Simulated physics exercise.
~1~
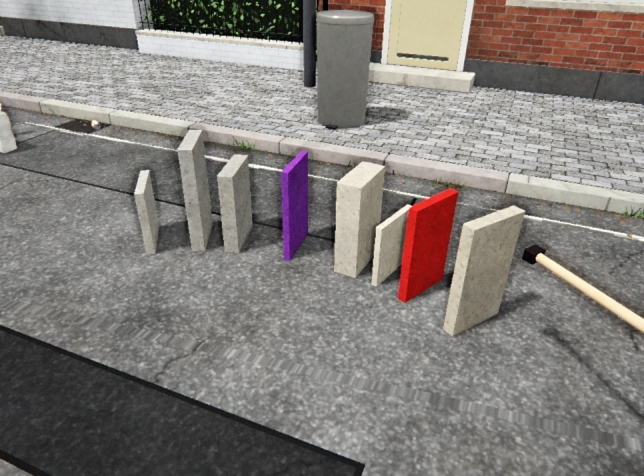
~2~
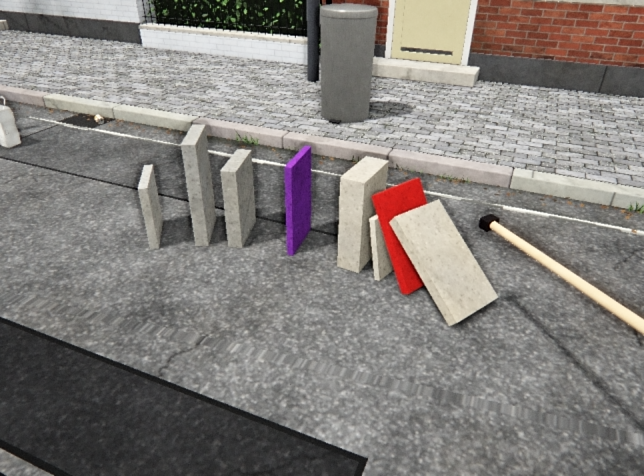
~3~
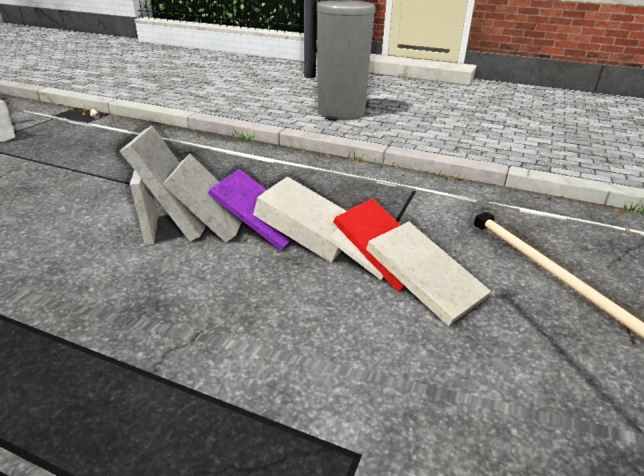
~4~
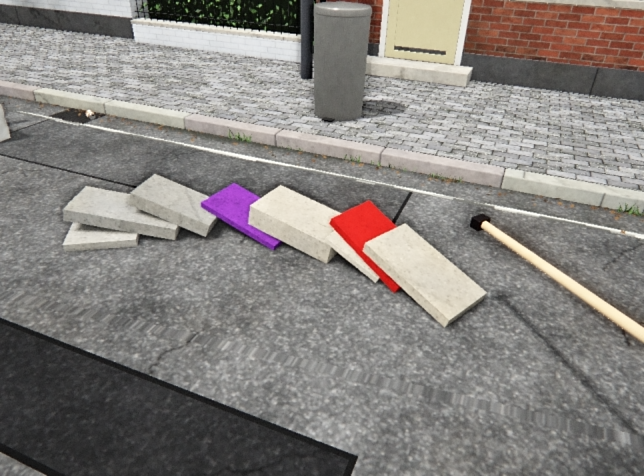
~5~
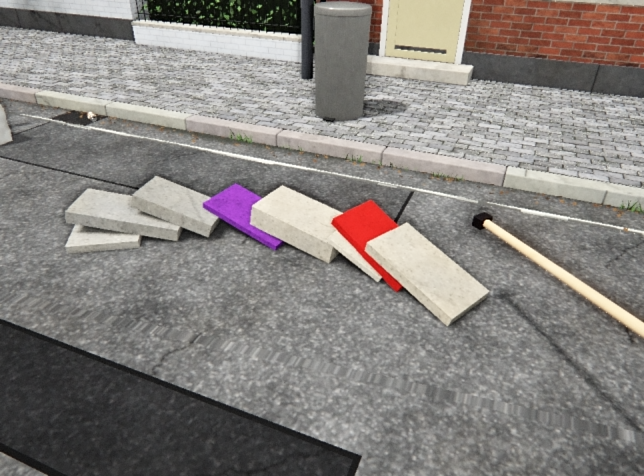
A red slab and a purple slab stand out in a curving row of eight upright paving slabs, the rest pale or grey, on dark pavement before a brick house and a grey bin, seen from slightly above by a gently swaying camera. A pole with a black tip moves in from the right, and the nearest slab leans left onto the red one. The fall runs leftward through the purple slab to the grey ones at the far end. All end up toppled and overlapping, the purple lying flat and the red resting at a slant, while the pole stays still.
